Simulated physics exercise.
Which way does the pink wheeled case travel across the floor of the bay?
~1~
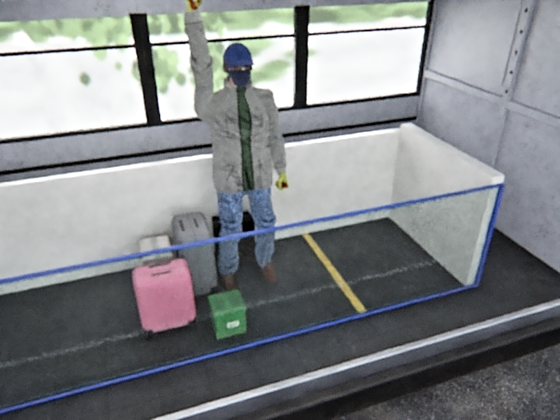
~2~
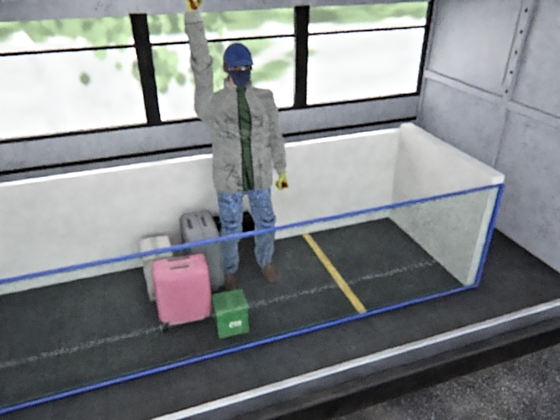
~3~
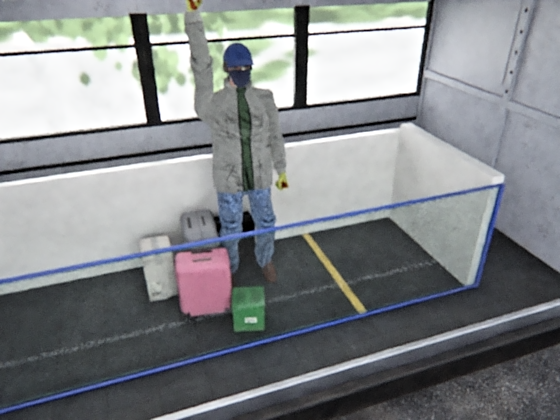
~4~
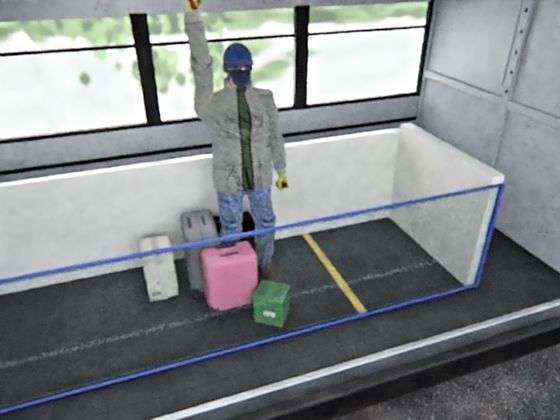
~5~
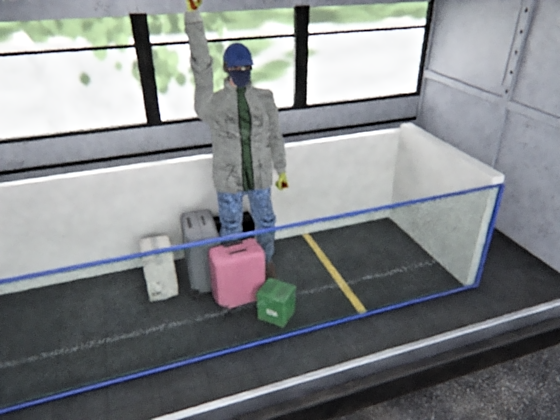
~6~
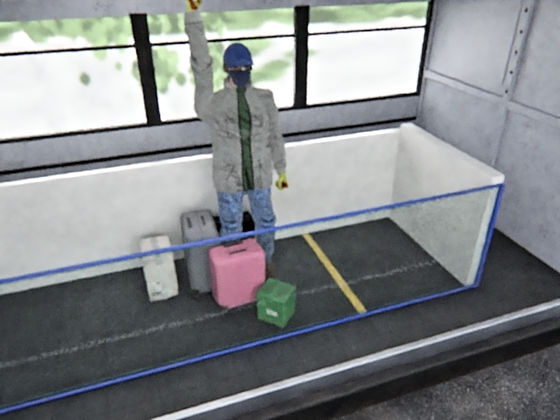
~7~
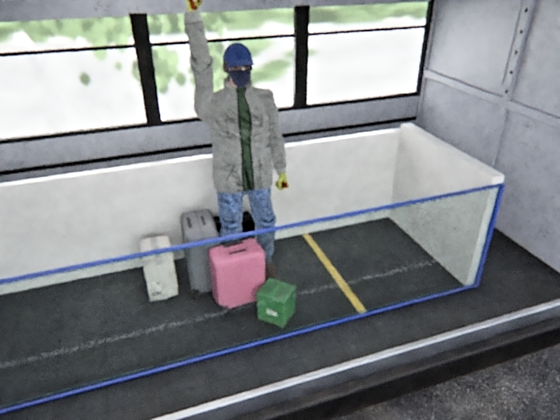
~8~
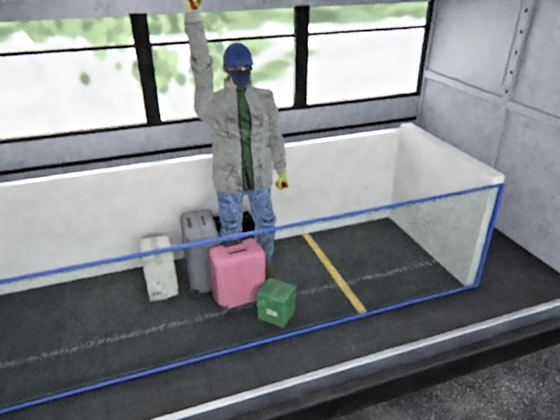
The pink wheeled case rolls to the right, towards the yellow line, and stops before reaching it.
